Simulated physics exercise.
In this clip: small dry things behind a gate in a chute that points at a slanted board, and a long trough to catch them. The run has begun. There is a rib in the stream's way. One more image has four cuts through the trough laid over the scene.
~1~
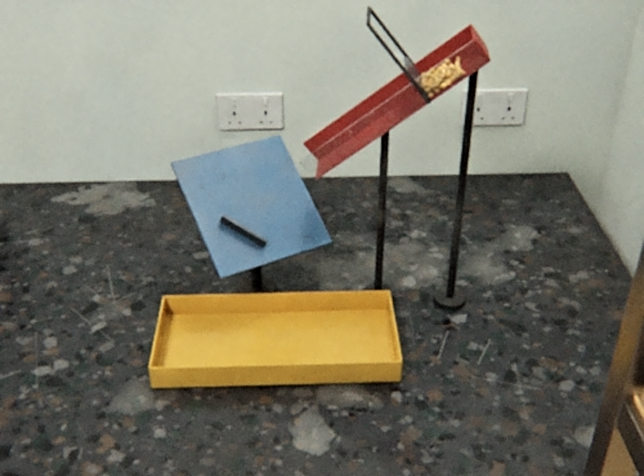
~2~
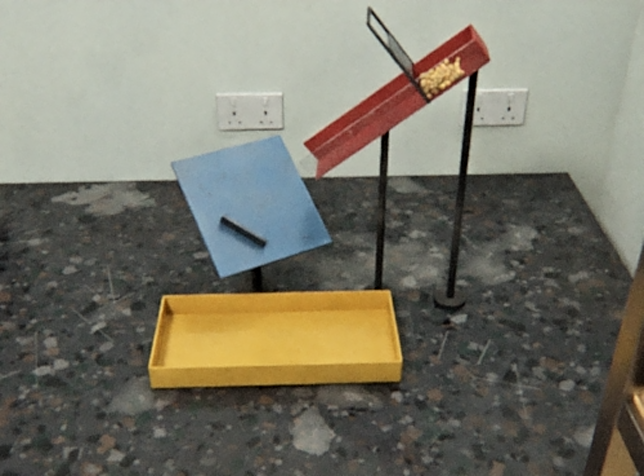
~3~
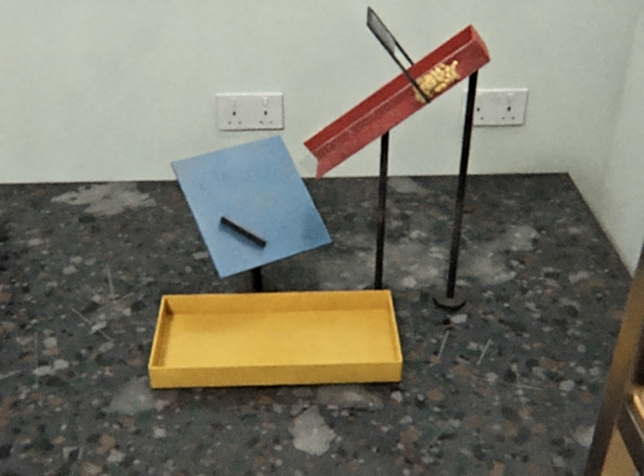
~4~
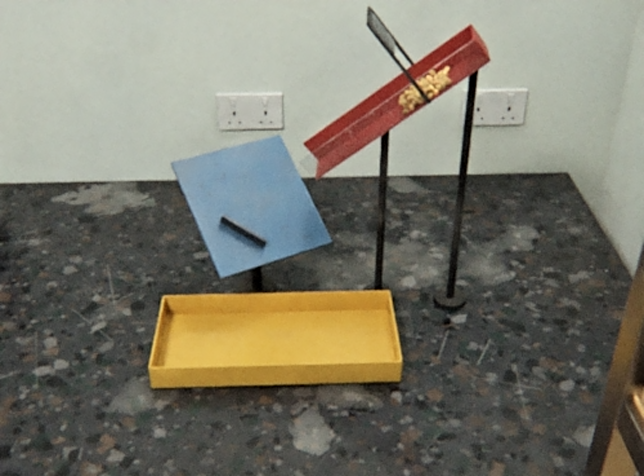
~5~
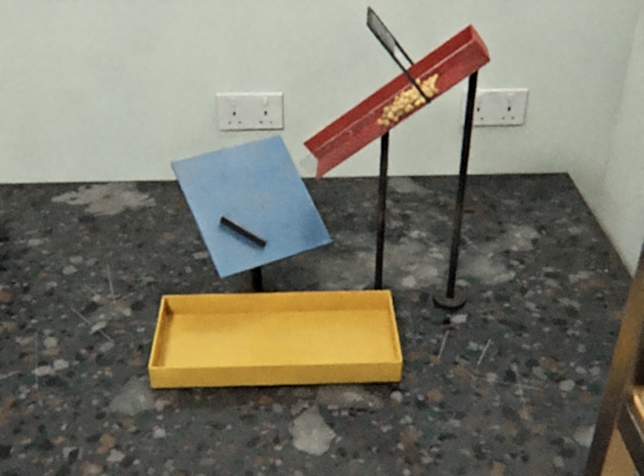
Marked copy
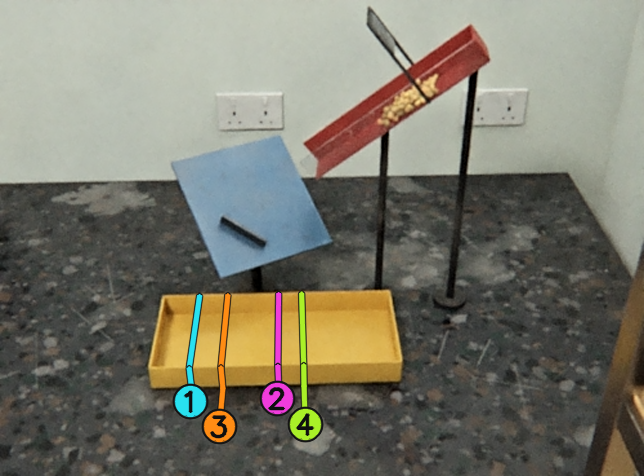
On a speckled dark floor near a pale wall, a bunch of small yellowish bits sat behind a gate in a sloping red chute, then slid a short way down past it, above a tilted blue board.
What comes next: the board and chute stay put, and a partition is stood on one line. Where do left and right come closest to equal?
Line 4 does it best.
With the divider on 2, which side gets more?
The right side.
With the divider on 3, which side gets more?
Right.
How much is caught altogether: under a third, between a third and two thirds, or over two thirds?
Over two thirds.
On the marked copy, line 1 crosses the front rim at (189, 367); line 2 crosses the front rim at (277, 365); line 3 crosses the front rim at (221, 366); line 4 crosses the front rim at (303, 364).
With 1, of what is caught, none on the left of the divider, all on the right.
With 2, of what is caught, a stray few on the left of the divider, nearly all on the right.
With 3, of what is caught, none on the left of the divider, all on the right.
With 4, of what is caught, about half on the left of the divider, about half on the right.
